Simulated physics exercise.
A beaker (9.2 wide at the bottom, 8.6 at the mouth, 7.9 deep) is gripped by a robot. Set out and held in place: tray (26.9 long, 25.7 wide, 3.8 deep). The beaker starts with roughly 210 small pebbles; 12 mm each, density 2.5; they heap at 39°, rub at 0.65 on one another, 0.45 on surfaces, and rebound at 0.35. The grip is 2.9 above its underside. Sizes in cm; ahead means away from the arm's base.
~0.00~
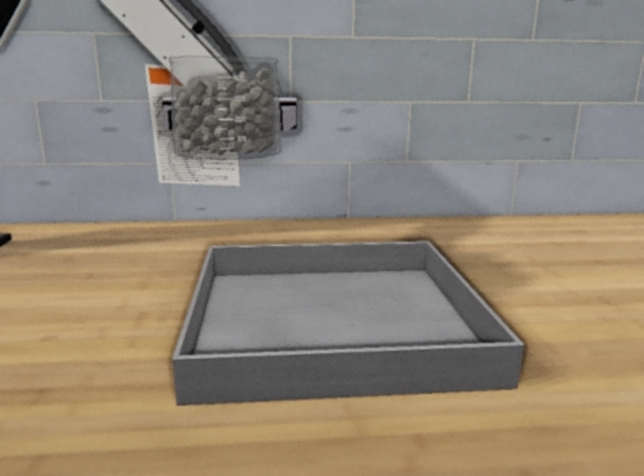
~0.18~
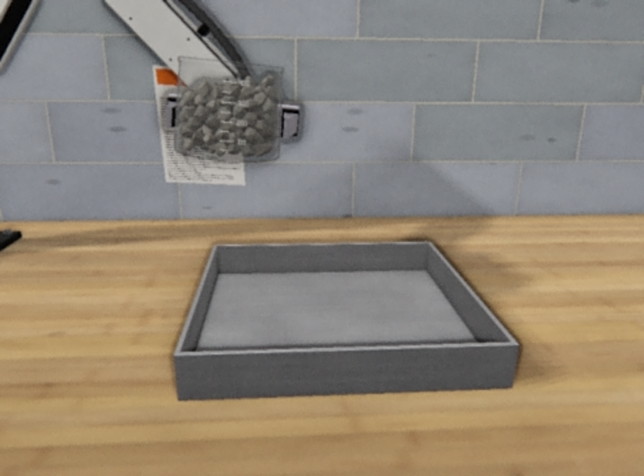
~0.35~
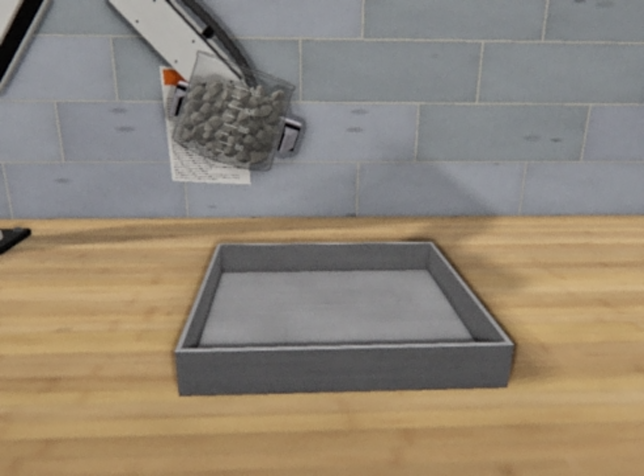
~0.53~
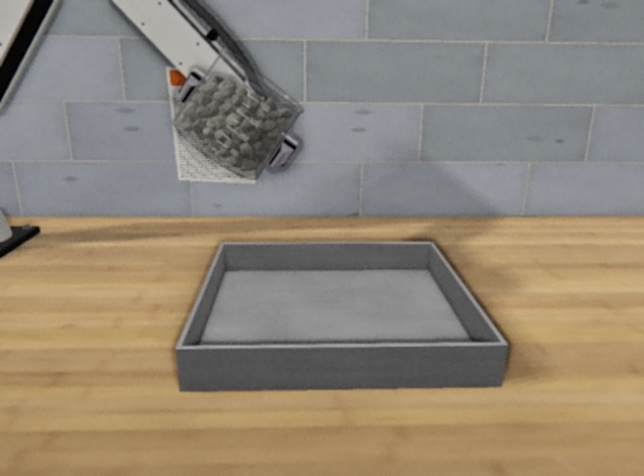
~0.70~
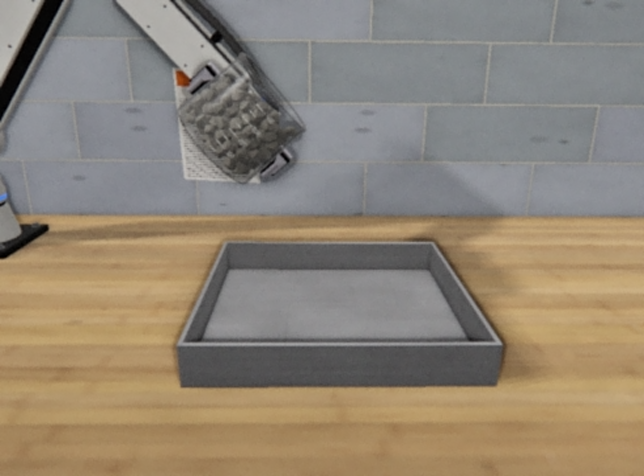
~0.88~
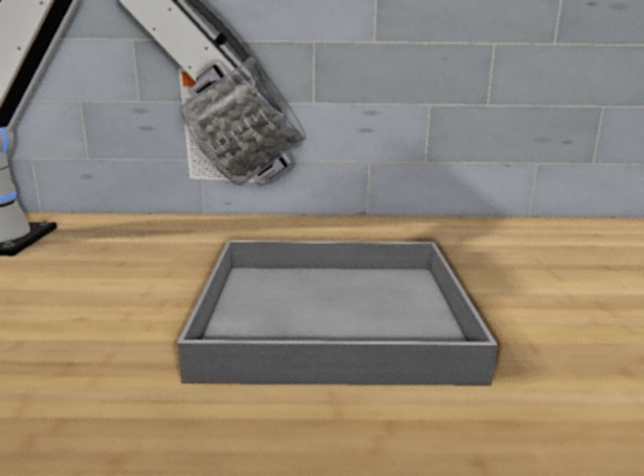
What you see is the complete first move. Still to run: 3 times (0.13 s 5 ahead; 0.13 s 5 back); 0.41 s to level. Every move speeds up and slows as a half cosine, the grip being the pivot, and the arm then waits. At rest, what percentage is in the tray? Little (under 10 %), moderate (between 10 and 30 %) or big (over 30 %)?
In the tray the share is moderate, between 10 and 30 %.
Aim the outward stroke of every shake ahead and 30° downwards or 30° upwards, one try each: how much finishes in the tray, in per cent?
Some 5 and 40 per cent.
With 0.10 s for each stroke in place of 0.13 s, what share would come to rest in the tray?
Then about 30 per cent.
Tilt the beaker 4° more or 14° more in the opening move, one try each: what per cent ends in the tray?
Some 25 and 45 per cent.
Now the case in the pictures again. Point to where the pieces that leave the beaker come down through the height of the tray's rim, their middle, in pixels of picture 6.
Near (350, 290).
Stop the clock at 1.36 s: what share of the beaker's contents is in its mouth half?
Roughly 45 per cent.
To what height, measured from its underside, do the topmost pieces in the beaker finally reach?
Roughly 8.0 cm.
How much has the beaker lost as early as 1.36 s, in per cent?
Near 15 per cent so far.
By 1.36 s, tilted 55° forward, highest piece 24 above the table; 183 in the beaker, 19 in the tray, 8 in flight or on a rim.
By 1.83 s, tilted 34° forward, highest piece 23 above the table; 170 in the beaker, 40 in the tray.
By 2.27 s, level, highest piece 26 above the table; 170 in the beaker, 40 in the tray.
By 3.32 s, level, highest piece 26 above the table; 170 in the beaker, 40 in the tray.
Final count, 170 in the beaker, 40 in the tray. That is 19 % in the tray.
